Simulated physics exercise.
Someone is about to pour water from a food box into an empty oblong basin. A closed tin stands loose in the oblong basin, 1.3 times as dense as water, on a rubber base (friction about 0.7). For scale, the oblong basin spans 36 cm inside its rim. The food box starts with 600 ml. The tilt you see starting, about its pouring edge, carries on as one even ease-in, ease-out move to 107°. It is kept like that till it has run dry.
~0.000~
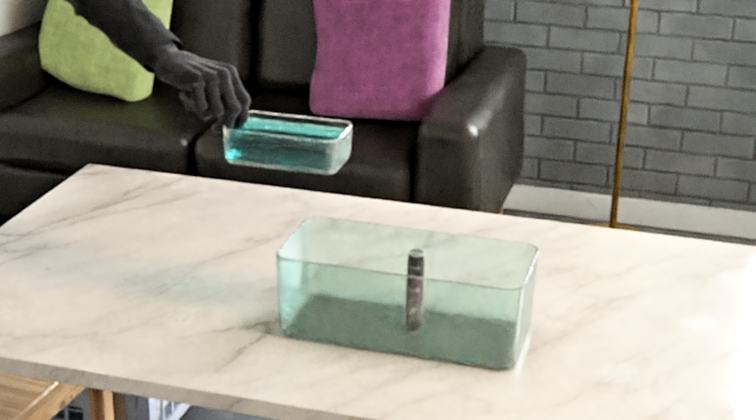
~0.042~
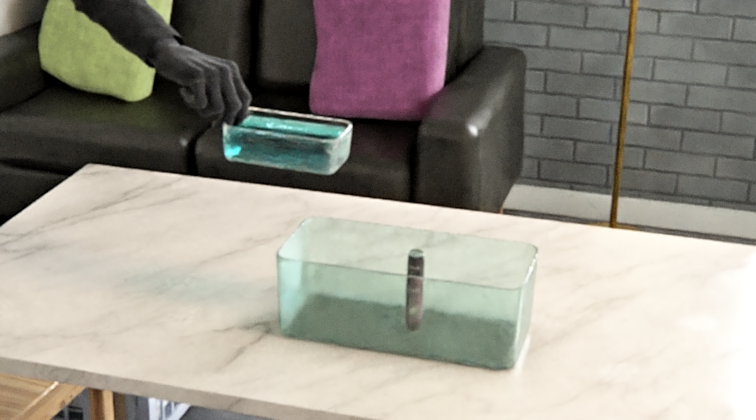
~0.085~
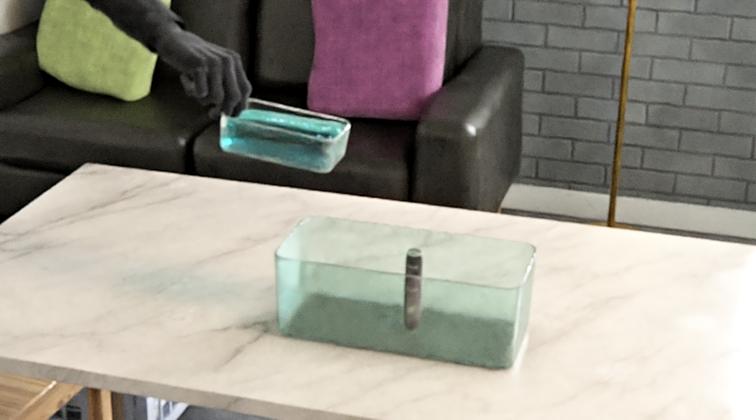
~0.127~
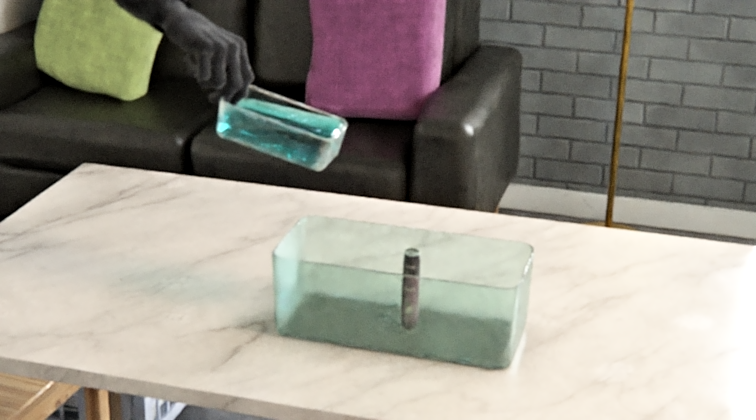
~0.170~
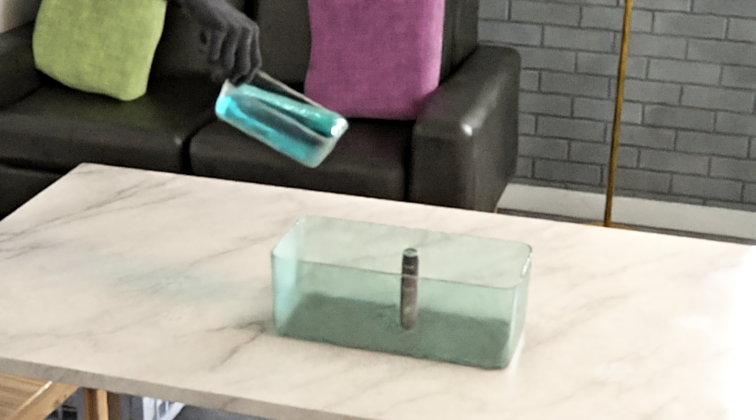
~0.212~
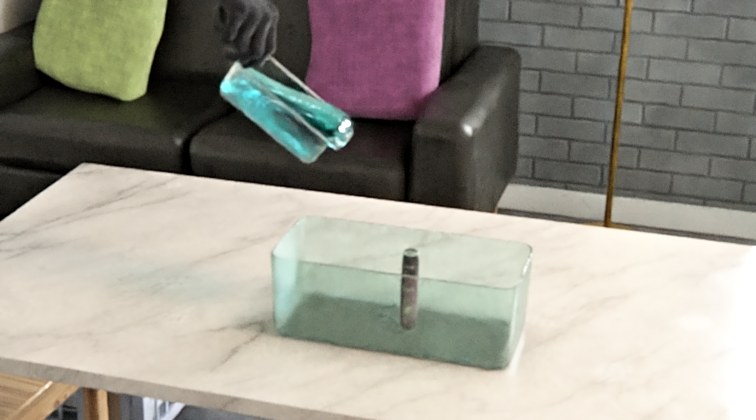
A dark hand steadily tilts a clear box of blue water above an oblong basin.
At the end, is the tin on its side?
The tin remains upright.
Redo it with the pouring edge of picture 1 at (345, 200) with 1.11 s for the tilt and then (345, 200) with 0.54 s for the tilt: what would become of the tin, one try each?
First it topples; then it topples.
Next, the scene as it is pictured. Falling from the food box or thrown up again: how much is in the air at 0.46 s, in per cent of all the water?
Near 74 in a hundred.
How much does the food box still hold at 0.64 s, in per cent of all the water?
About 1 per cent.
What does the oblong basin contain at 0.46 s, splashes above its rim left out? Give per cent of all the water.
About 10 per cent.
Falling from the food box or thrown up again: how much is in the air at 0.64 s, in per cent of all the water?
Near 10 in a hundred.
Then, 0.46 s in, the tilt is 101° and 15 per cent is still to pour; the tin stands where it began.
Then, 0.64 s in, the tilt is 107° and 1 per cent is still to pour; the tin stands where it began.
Then, 0.83 s in, the tilt is 107° and 0 per cent is still to pour; the tin stands where it began.
Then, 1.04 s in, the tilt is 107° and 0 per cent is still to pour; the tin stands where it began.
Finally, the tin stands where it began.
